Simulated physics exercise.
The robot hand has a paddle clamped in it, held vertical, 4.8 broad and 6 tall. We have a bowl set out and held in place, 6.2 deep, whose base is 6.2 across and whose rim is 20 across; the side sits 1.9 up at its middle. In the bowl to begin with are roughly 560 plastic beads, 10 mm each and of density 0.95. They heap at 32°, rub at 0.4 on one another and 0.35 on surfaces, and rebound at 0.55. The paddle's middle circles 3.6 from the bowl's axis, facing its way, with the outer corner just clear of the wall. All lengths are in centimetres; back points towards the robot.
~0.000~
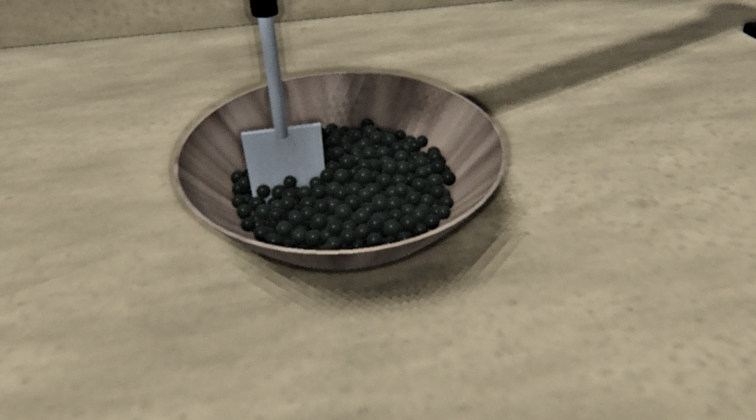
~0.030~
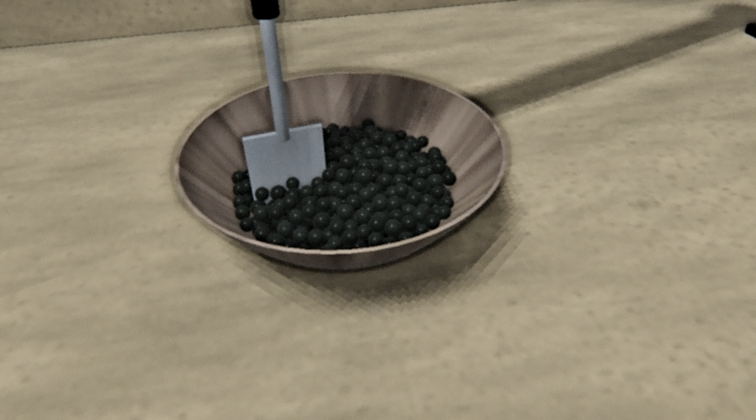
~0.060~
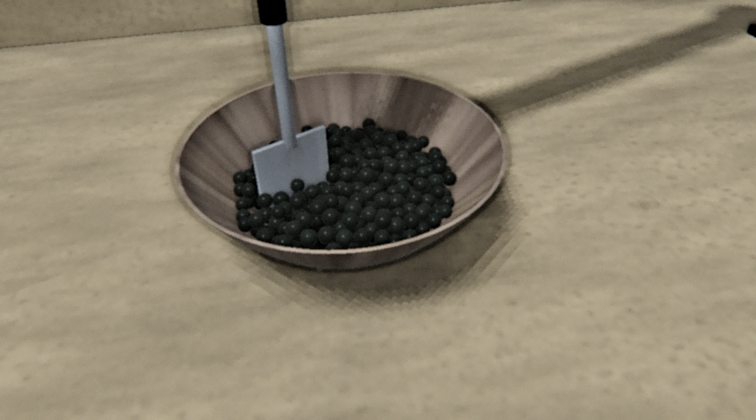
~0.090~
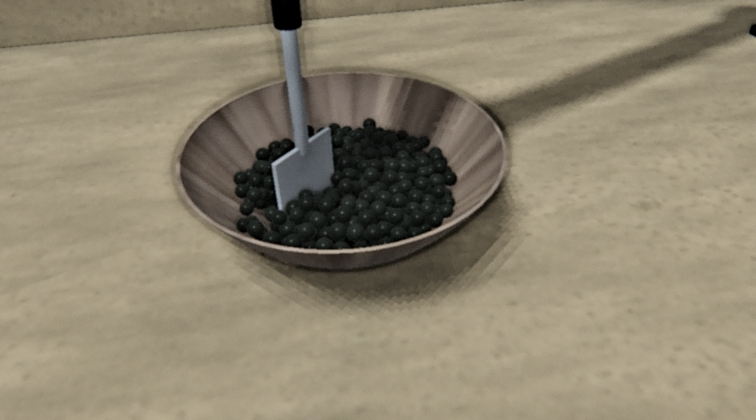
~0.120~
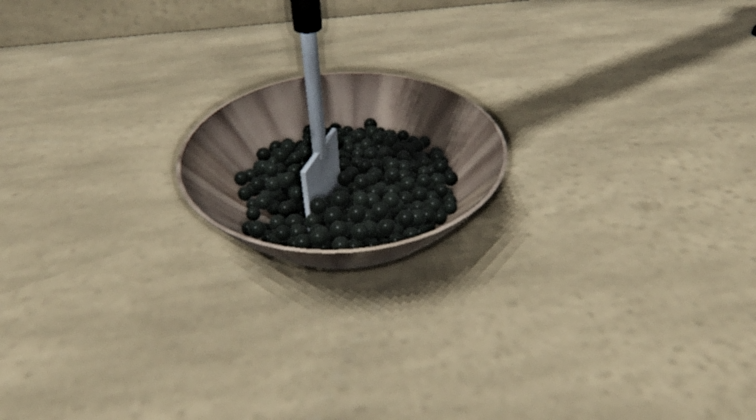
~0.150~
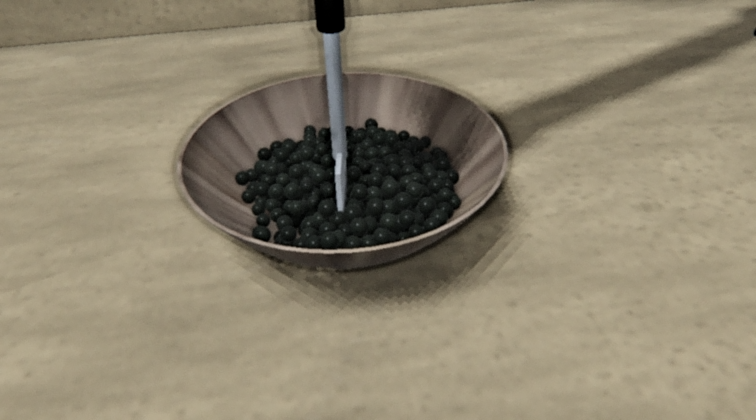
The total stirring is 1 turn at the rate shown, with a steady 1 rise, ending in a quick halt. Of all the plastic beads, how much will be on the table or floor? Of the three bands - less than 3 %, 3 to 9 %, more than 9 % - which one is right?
The right band is 3 to 9 %.
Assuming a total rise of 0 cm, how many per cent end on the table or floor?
Estimate: Close to 5 %.
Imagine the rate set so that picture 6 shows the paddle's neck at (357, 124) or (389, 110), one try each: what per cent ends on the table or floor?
Well, about 10 percent the first time and about 30 percent the second.
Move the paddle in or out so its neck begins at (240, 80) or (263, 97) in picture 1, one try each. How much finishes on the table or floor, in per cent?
I'd guess some 5 and 10 percent.
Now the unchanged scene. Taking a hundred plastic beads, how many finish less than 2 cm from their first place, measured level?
Near 20 % of the pieces.
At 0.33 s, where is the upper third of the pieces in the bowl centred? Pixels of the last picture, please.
About pixel (417, 132).
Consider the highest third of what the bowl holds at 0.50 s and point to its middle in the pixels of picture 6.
Top-third centre at approx. (296, 129).
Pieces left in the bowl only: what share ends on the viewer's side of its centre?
I'd say around 50 per cent.
After 0.33 s, 187° round, highest piece 9 above the table; 553 in the bowl, 2 on the table or floor, 7 in flight or on the tool.
After 0.50 s, 294° round, highest piece 8 above the table; 535 in the bowl, 19 on the table or floor, 8 in flight or on the tool.
After 0.79 s, 0° round, highest piece 6 above the table; 530 in the bowl, 32 on the table or floor.
After 1.49 s, 0° round, highest piece 6 above the table; 530 in the bowl, 32 on the table or floor.
At rest, 530 in the bowl, 32 on the table or floor. That is 6 % on the table or floor.
